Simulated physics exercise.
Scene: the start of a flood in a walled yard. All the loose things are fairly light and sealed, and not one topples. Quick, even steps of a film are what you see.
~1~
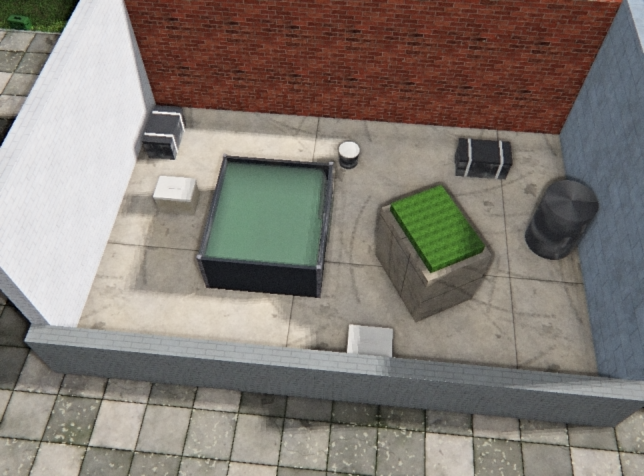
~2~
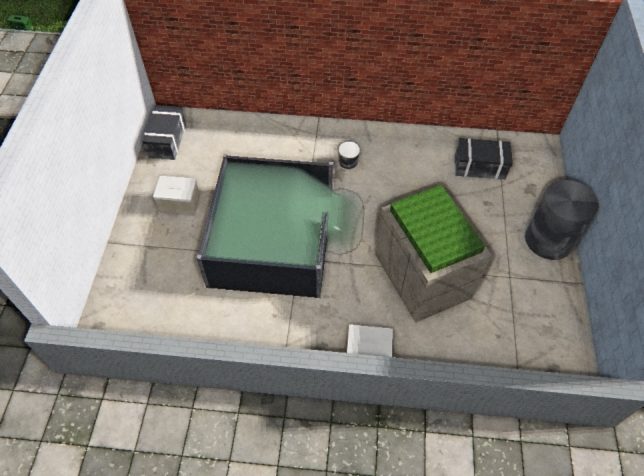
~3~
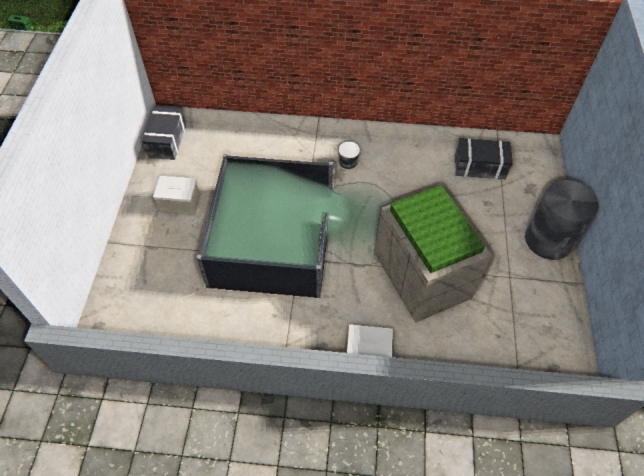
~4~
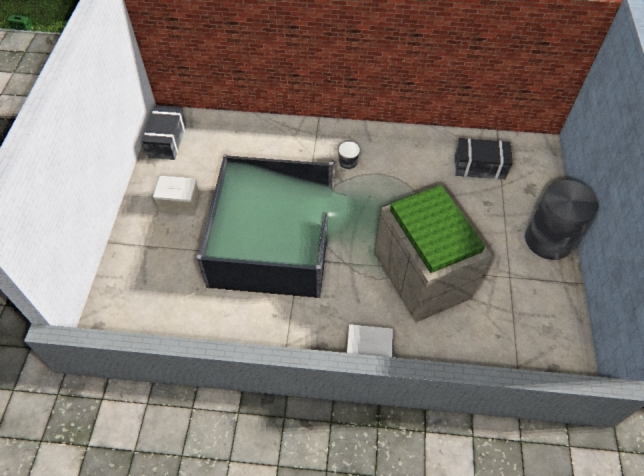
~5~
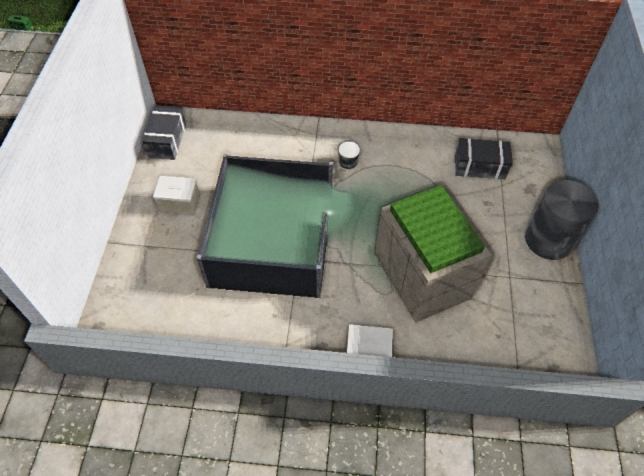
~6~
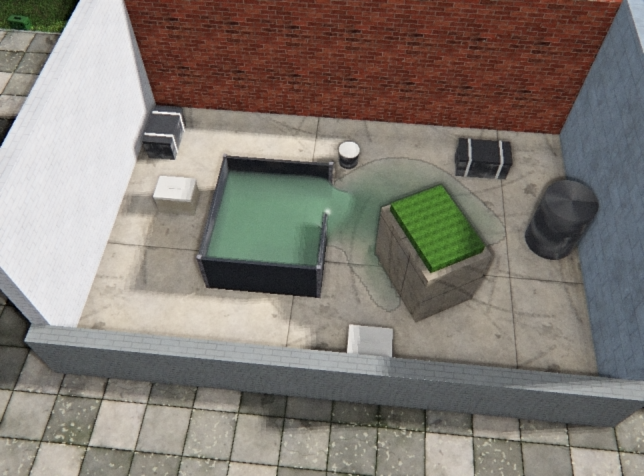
A walled yard with green water pouring from a gap in a dark tank and spreading around a grass-topped block.
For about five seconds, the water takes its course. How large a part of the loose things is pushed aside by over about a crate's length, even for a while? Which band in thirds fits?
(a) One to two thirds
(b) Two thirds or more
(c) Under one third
(c) Under one third.
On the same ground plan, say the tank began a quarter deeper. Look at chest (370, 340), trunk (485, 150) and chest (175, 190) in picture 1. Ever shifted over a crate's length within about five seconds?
As asked: Fell short, went the distance, fell short.
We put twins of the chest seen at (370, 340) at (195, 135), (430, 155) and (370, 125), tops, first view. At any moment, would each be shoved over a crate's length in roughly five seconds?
In that order: Short of that, swept aside, yes.
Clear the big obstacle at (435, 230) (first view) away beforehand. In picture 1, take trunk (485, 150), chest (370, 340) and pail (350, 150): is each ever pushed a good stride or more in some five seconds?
One after the other: That far or more, yes, short of that.
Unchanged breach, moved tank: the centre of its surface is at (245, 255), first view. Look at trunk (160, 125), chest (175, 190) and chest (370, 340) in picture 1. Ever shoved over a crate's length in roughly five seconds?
Result per object - stayed close, stayed close, went far.
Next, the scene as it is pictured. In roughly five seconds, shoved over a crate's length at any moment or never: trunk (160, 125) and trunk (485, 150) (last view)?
In the order asked: A lesser distance, then over that mark.
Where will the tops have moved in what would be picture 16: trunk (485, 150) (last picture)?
About (545, 115).
A moment on, 0 of 5 are well off their spots; 0 afloat.
Next, 1 of 5 are well off their spots; 1 afloat.
Later, 0 of 5 are well off their spots; 2 afloat.
In the end, 1 of 5 are well off their spots, and 1 have been at some point; 2 afloat.
